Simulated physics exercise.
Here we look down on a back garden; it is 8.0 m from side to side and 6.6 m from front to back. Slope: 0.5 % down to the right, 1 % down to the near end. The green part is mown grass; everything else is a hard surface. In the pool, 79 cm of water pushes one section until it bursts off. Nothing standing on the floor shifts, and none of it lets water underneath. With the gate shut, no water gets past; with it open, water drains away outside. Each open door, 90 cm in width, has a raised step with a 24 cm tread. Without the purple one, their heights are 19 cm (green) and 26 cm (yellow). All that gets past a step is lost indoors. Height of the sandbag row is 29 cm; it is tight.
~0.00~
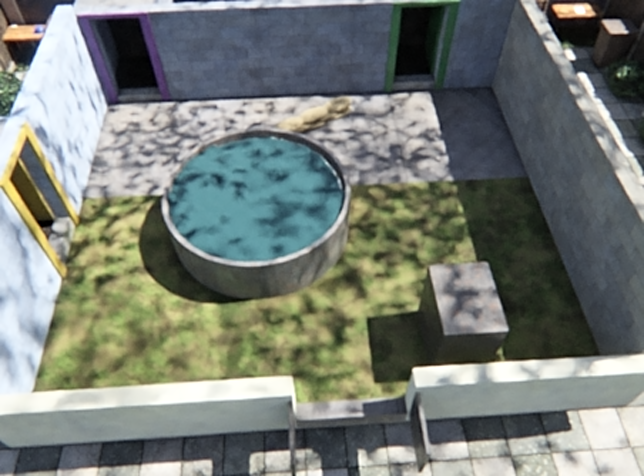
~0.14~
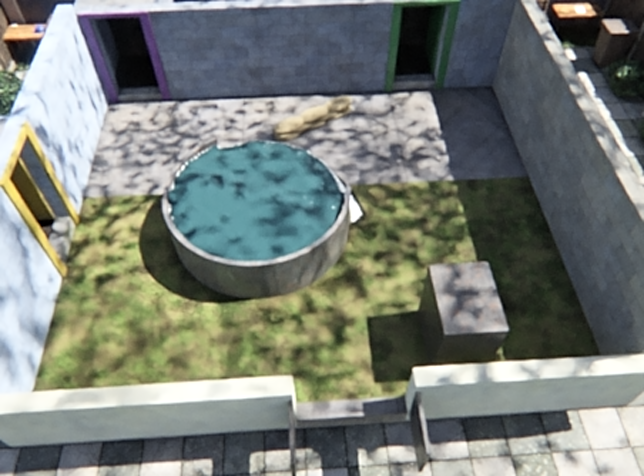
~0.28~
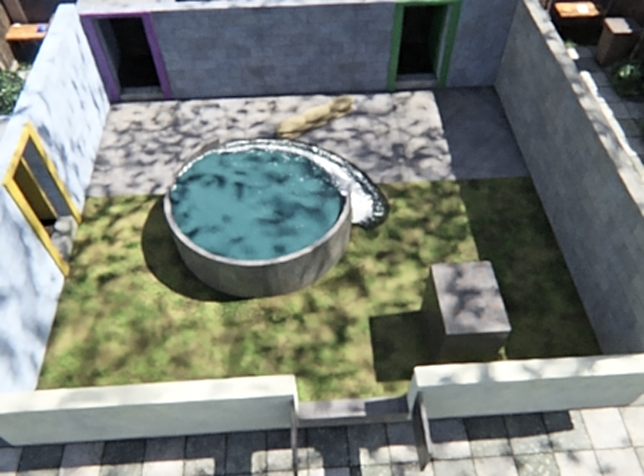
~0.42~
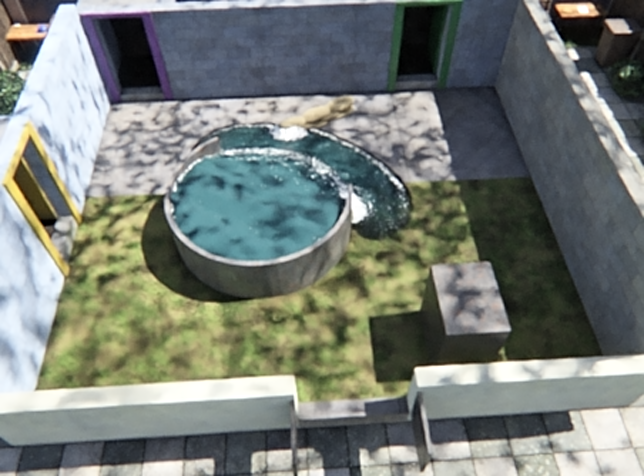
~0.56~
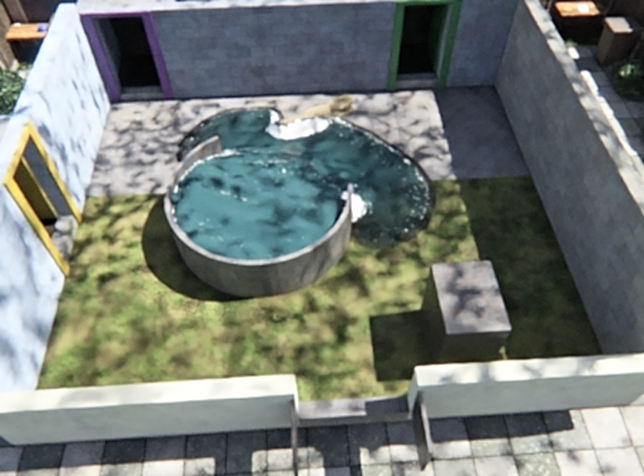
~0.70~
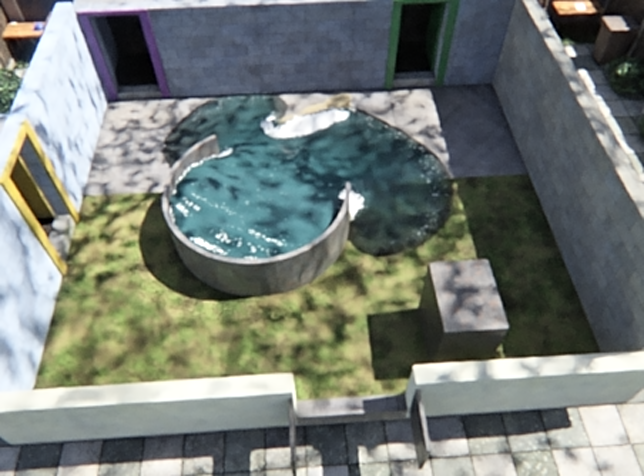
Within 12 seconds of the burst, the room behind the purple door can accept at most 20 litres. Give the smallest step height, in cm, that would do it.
I would say 13 cm.
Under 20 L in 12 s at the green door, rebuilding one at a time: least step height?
For green: Close to 26 cm.
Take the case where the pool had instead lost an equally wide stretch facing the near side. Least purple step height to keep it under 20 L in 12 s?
Minimum height: Approx. 11.5 cm.
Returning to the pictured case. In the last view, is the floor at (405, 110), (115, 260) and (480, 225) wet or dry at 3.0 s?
Soaked; untouched; soaked.
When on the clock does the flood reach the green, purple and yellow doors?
Green at 1.2 s, purple at 1.3 s and yellow at 3.2 s.
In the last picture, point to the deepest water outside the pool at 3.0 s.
Look close to (493, 92).
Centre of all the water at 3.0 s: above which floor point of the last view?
Centre of the water: Approx. (343, 153) px.
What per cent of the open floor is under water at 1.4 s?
I'd say near 45 percent is wet.
After 1.4 s water covers 45 % of the floor, deepest (44 cm) near (277, 144); 10 cm at the purple door, 0 litres in over its 14 cm step.
After 3.0 s water covers 55 % of the floor, deepest (51 cm) near (493, 92); 14 cm at the purple door, 3 litres in over its 14 cm step.
After 12.0 s water covers 100 % of the floor, deepest (14 cm) near (569, 382); 4 cm at the purple door, 15 litres in over its 14 cm step.
At the purple door as built, the water arrived by 1.3 s and peaked near 15 cm at 2.8 s.
With a step of 10 cm, 37 litres would have come in within the 12 s; with 14 cm, 15 litres. So under 20 litres takes about 13 cm.
